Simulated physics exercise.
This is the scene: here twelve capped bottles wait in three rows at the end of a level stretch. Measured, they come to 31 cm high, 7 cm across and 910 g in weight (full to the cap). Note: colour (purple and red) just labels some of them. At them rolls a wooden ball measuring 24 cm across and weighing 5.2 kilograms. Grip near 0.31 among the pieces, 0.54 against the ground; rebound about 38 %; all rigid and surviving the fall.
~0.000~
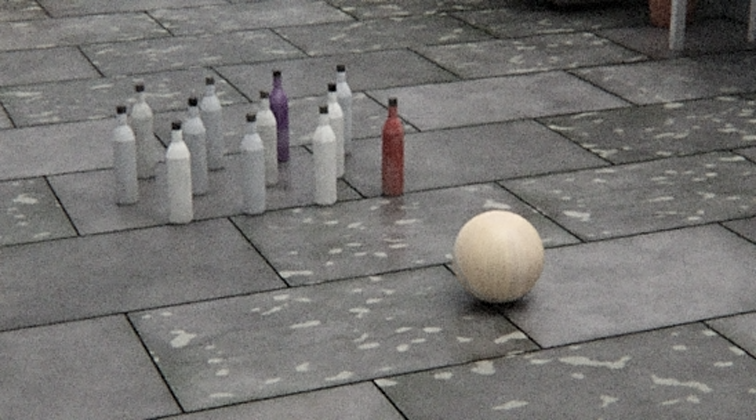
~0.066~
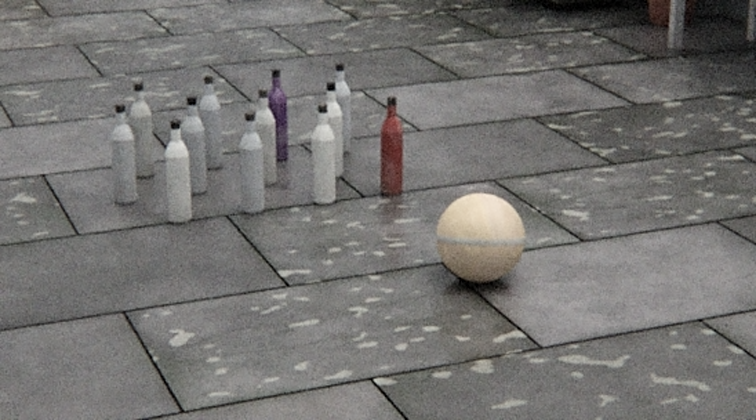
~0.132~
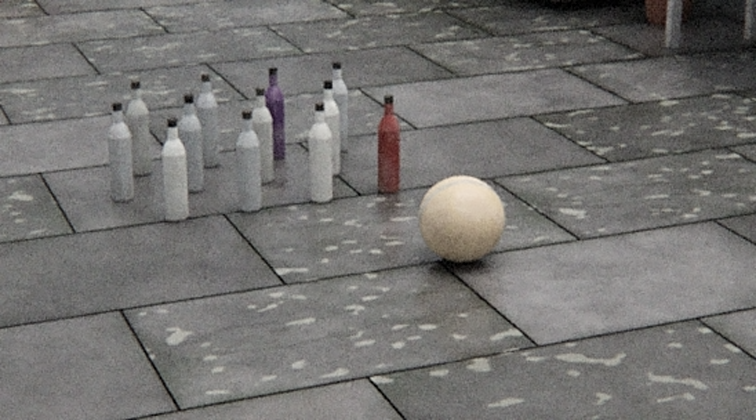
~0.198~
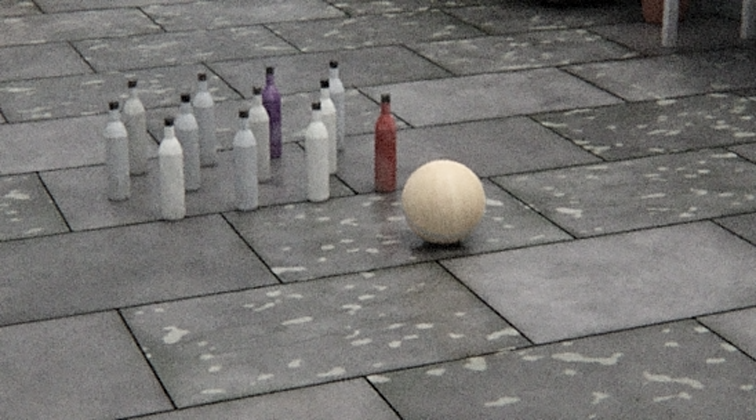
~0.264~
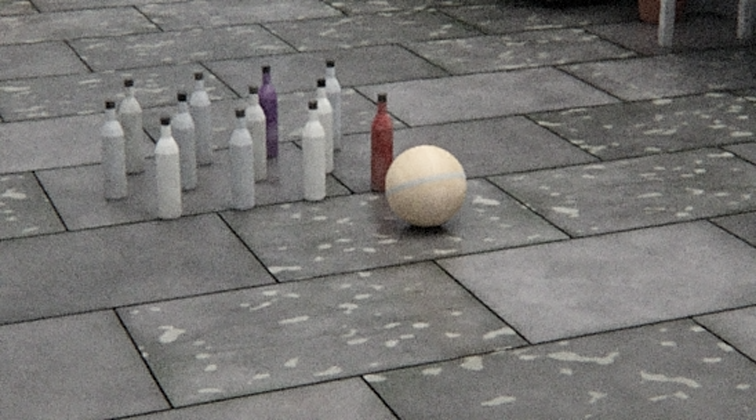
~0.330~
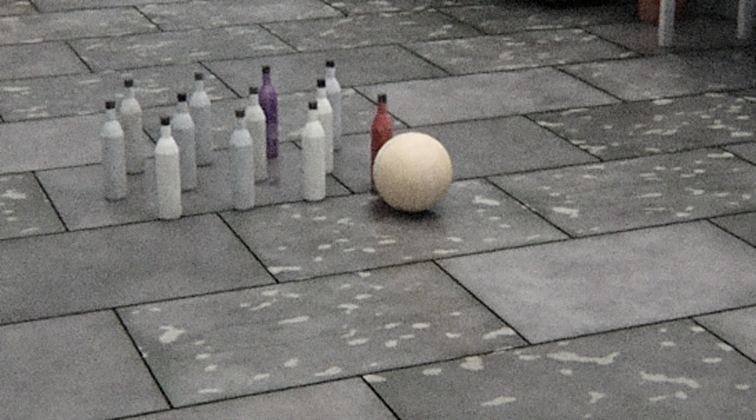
The video shows a pale ball rolling across grey paving slabs toward a group of capped bottles, mostly whitish with one purple and one red, moving leftward and away from the camera until it partly covers the still-standing red bottle.
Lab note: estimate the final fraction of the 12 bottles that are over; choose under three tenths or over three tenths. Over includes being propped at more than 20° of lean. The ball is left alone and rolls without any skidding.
Estimate: Under three tenths.
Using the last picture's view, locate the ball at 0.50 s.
Pixel position: Around (391, 144).
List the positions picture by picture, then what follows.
In the first picture (we follow the side turned to the camera; the camera pans a little), ball (498, 257) 90 cm before the front row; red bottle (399, 148); purple bottle (284, 118); no piece has moved.
Ball (480, 238) 76 cm before the front row; red bottle (398, 147), in the second picture.
Ball (462, 219) 63 cm before the front row; purple bottle (280, 115), in the third picture.
Ball (443, 202) 49 cm before the front row; purple bottle (277, 114), in the fourth picture.
Ball (426, 187) 35 cm before the front row; purple bottle (273, 113), in the fifth picture.
Ball (413, 172) 22 cm before the front row; purple bottle (273, 113); no piece has moved, in the sixth picture.
Around 0.50 s, ball still moving; 1 of the 12 bottles over; red bottle tipped 52°.
Around 0.86 s, ball still moving; 2 of the 12 bottles over; red bottle lying flat.
Finally (1.5 s), ball rolling away; 2 of the 12 bottles over; red bottle lying flat; purple bottle unmoved. That is 17 per cent. Seen by the last camera, middles, red bottle near (294, 140), purple bottle near (267, 111).
